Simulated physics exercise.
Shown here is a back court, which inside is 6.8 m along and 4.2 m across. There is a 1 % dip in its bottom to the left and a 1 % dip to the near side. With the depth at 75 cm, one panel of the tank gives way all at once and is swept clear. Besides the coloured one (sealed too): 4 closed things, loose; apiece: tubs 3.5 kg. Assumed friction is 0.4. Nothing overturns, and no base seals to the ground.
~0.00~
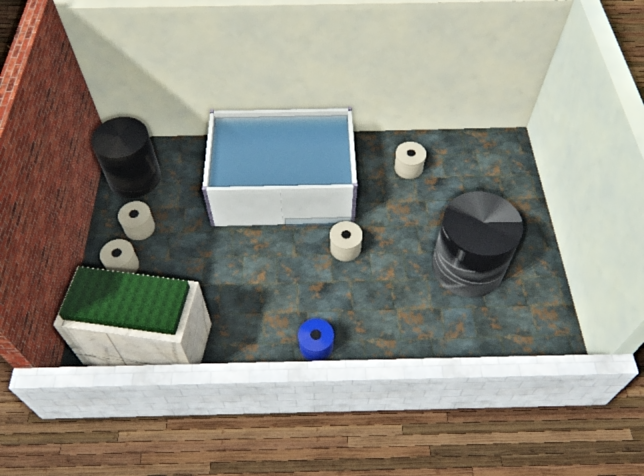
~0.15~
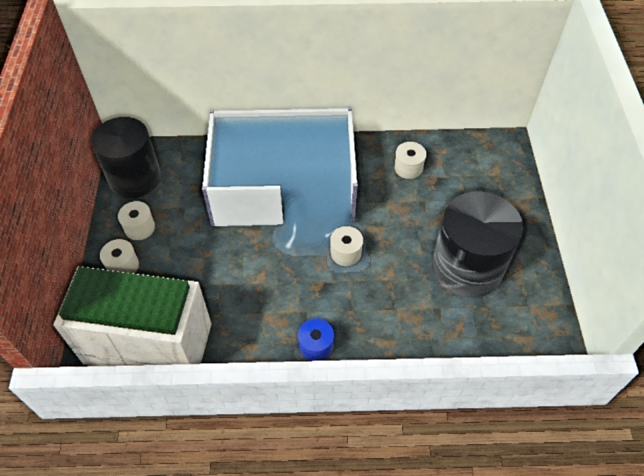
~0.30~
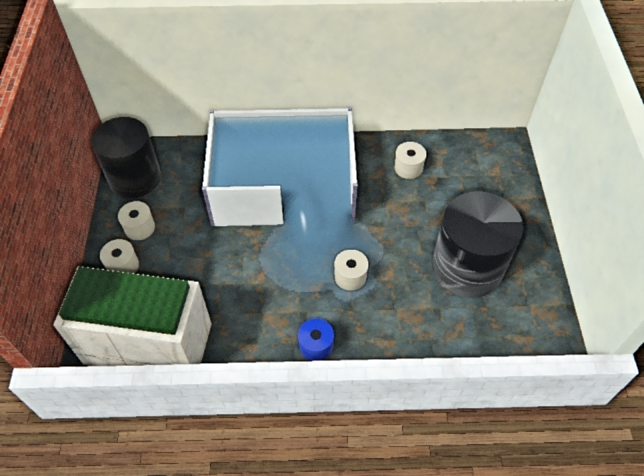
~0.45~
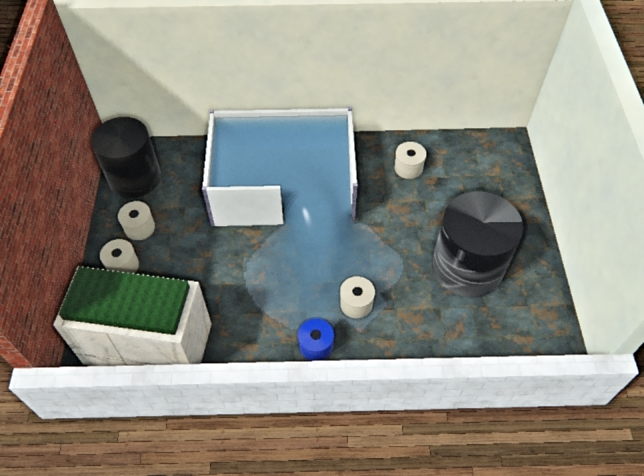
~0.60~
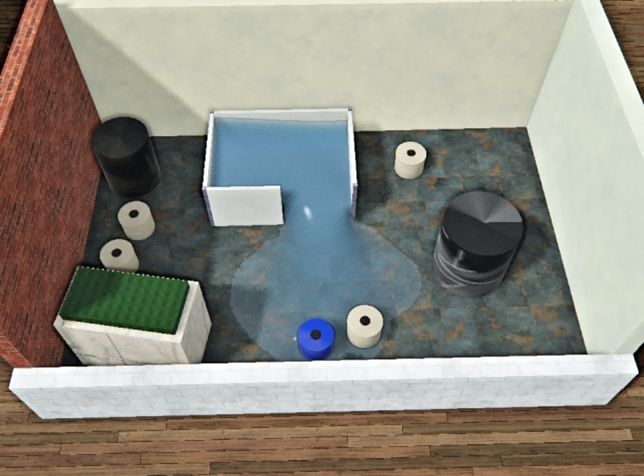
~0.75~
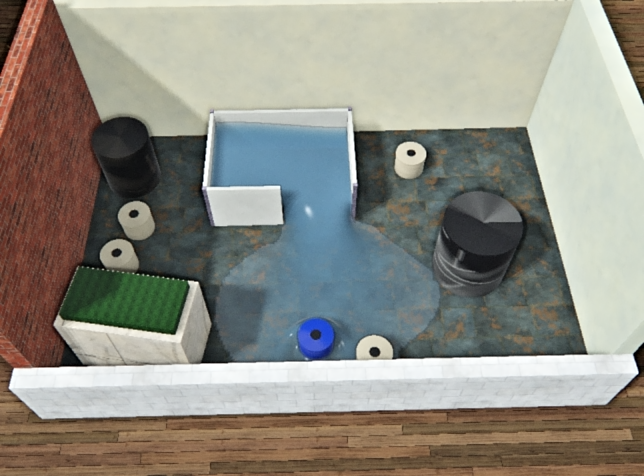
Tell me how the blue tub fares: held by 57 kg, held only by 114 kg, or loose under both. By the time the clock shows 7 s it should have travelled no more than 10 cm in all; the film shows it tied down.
Keeping it put takes the heavier mass.
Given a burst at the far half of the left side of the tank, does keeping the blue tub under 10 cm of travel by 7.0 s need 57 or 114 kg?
So the lighter pick works.
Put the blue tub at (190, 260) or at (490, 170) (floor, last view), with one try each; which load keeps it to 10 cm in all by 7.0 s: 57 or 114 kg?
Try 1: Lesser mass sufficient. Try 2: Lesser mass sufficient.
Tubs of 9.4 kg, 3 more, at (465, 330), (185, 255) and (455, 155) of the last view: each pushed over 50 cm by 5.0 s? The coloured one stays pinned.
First one went beyond, second went beyond, third went beyond.
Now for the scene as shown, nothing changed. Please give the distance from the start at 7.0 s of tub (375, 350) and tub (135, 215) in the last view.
The first has moved 200 cm and the second 30 cm from the start.
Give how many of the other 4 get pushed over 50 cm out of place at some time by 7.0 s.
It adds up to 3.
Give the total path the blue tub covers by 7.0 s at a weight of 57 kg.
Total path: Approx. 60 cm.
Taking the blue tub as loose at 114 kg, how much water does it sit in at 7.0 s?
Something like 10 centimetres.
After 1.4 s the blue tub would be 27 cm from its start with 57 kg and 0 cm from its start with 114 kg; 18 cm of water round it then.
After 3.1 s the blue tub would be 41 cm from its start with 57 kg and 0 cm from its start with 114 kg; 22 cm of water round it then.
After 4.9 s the blue tub would be 41 cm from its start with 57 kg and 0 cm from its start with 114 kg; 17 cm of water round it then.
After 7.0 s the blue tub would be 41 cm from its start with 57 kg and 0 cm from its start with 114 kg; 10 cm of water round it then.
